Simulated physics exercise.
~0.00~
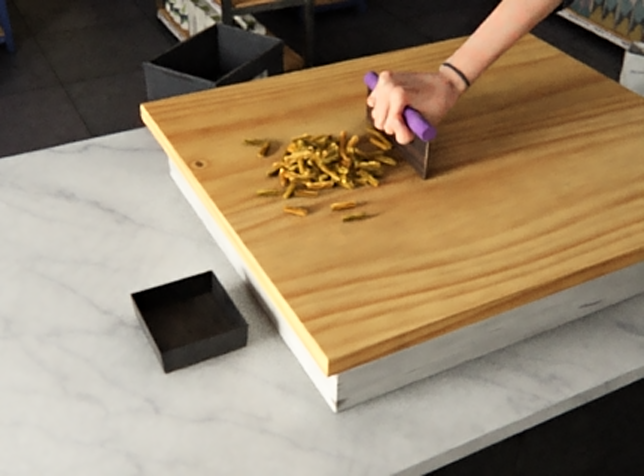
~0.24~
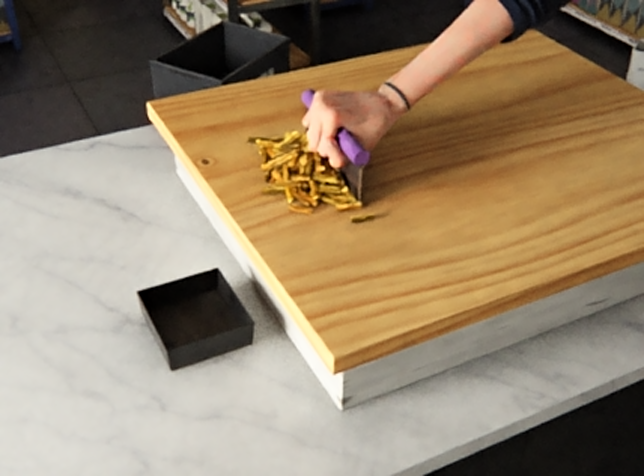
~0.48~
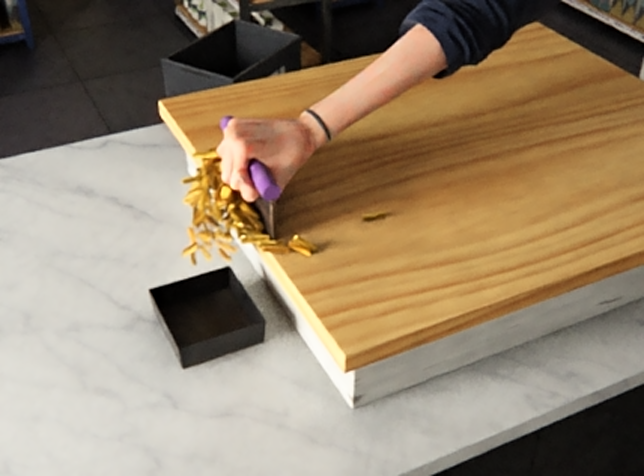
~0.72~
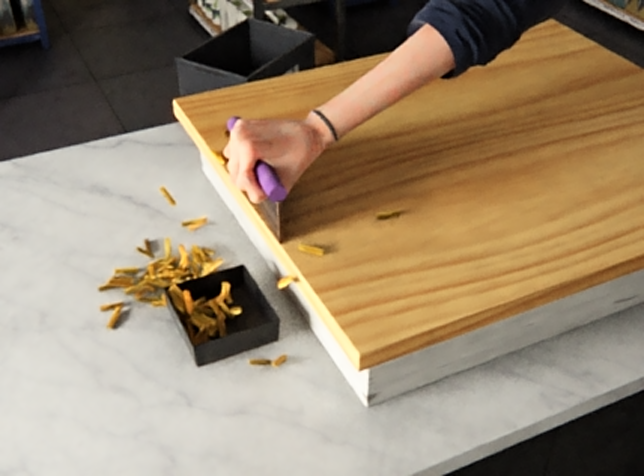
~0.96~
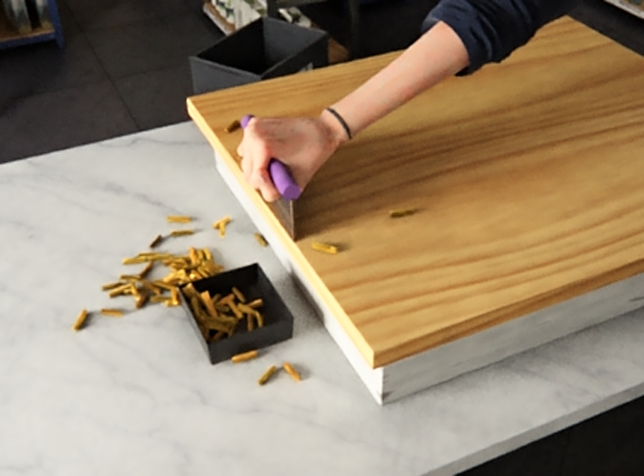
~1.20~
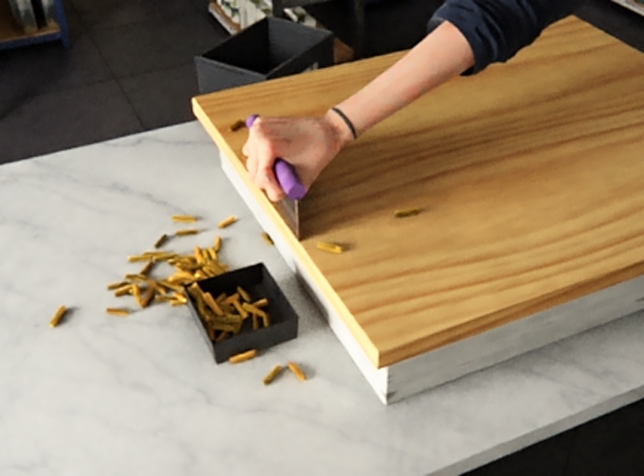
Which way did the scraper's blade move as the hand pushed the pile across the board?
The blade moved to the left, toward the edge of the board above the black tin.
